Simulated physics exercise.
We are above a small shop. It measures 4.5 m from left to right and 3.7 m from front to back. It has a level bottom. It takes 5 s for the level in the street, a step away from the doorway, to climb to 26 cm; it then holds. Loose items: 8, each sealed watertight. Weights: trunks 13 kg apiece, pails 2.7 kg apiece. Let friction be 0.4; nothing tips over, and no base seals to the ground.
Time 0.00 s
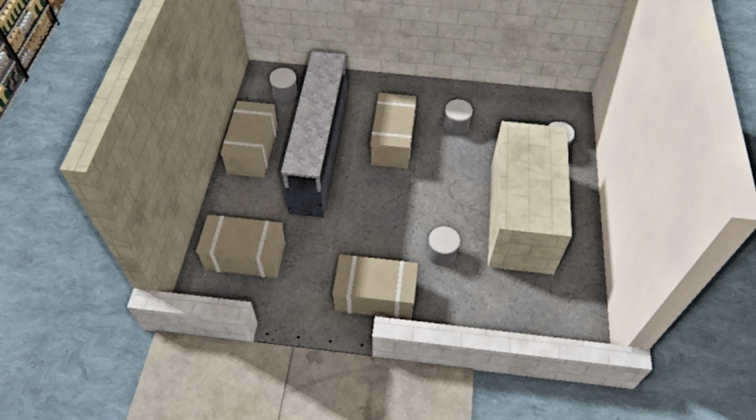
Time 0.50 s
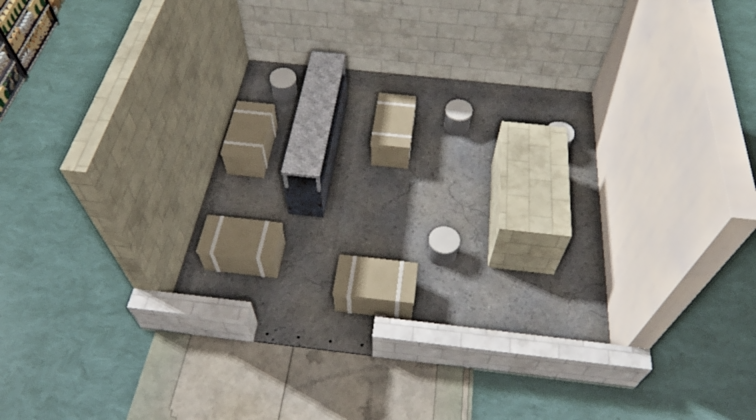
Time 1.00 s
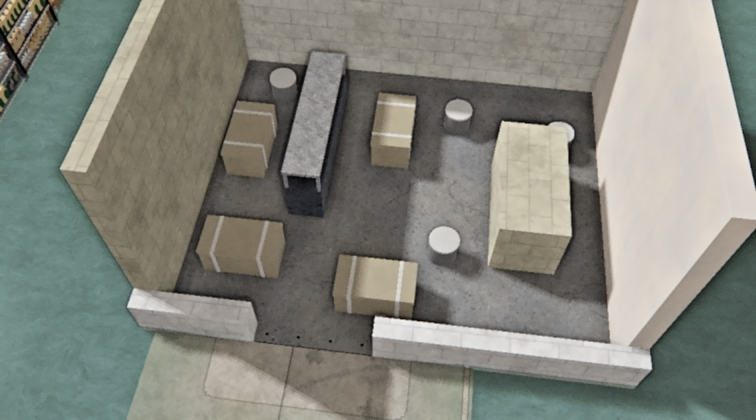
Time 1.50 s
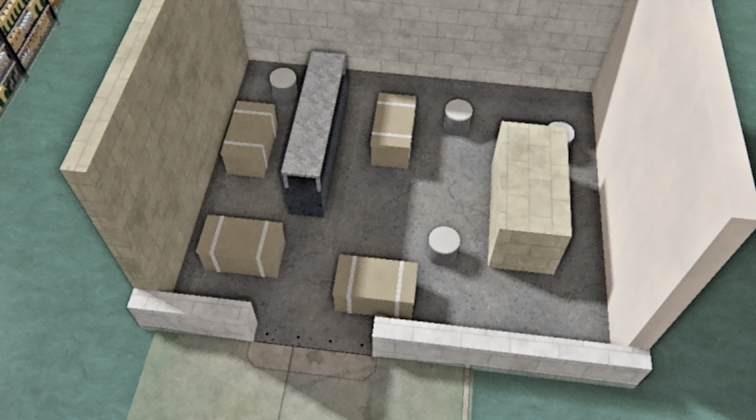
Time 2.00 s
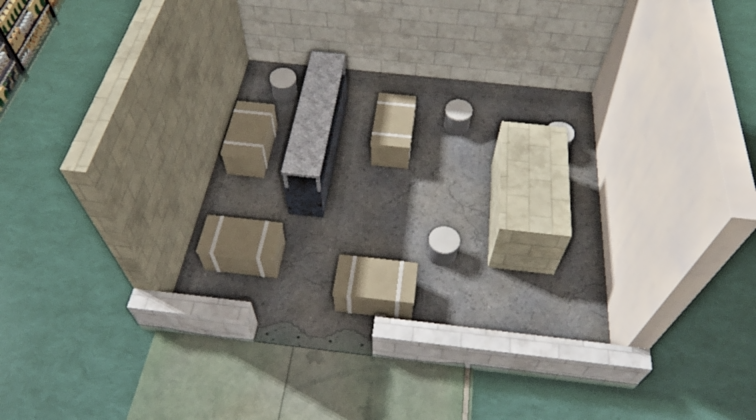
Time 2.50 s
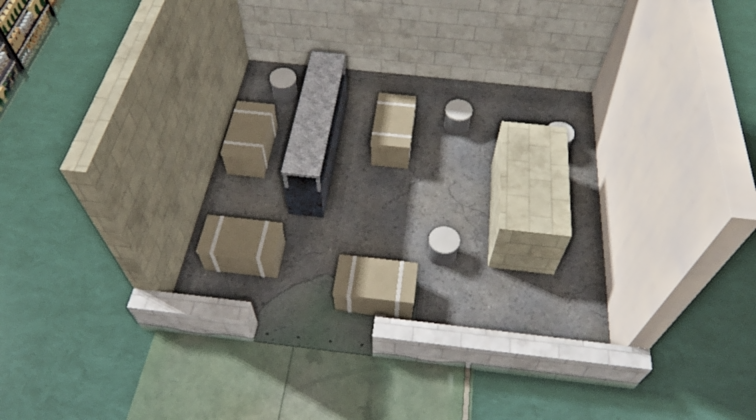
Greenish water spreads over the paving outside and just enters the doorway of a still room.
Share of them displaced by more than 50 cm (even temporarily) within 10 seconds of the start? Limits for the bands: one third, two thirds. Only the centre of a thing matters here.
I'd predict that no fewer than two thirds of the things get moved that far.
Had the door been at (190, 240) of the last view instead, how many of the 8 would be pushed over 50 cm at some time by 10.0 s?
In that case the number is 8.
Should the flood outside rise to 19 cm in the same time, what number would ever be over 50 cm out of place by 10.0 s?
Then 5 of them.
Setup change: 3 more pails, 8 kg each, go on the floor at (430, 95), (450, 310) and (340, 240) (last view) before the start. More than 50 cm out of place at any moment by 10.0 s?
Result by item, in order: Beyond the cutoff, inside the cutoff, beyond the cutoff.
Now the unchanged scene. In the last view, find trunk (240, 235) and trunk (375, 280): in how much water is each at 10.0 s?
Around 8 cm and 9 cm.
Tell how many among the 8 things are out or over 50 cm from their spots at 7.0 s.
That would be 5.
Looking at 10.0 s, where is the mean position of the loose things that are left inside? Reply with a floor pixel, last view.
Near (424, 182).
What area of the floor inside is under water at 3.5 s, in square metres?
At that time the wet patch spans about 2.0 m2.
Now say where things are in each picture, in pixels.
A trunk at (240, 237), on the bottom; a trunk at (248, 128), on the bottom; 0.0 m2 under water; 0 of 8 have shifted, in the first picture.
A trunk at (240, 237), on the bottom; a trunk at (248, 128) rests on the ground; water covers 0.0 m2; 0 of 8 have shifted, in the second picture.
A trunk at (240, 237), on the bottom; a trunk at (248, 128) rests on the ground; water covers 0.0 m2; 0 of 8 have shifted, in the third picture.
A trunk at (240, 237) rests on the ground; a trunk at (248, 128), on the bottom; water covers 0.0 m2; 0 of 8 have shifted, in the fourth picture.
A trunk at (240, 237), on the bottom; a trunk at (248, 128) rests on the ground; 0.0 m2 under water; 0 of 8 have shifted, in the fifth picture.
A trunk at (240, 237) rests on the ground; a trunk at (248, 128) rests on the ground; water covers 0.4 m2; 0 of 8 have shifted, in the sixth picture.
After 3.5 s 0 of 8 are over 50 cm from their spots; 0 afloat.
After 4.5 s 1 of 8 are over 50 cm from their spots; 0 afloat.
After 7.0 s 5 of 8 are over 50 cm from their spots; 6 afloat.
After 10.0 s 6 of 8 are over 50 cm from their spots, and 8 have been at some point; 8 afloat.
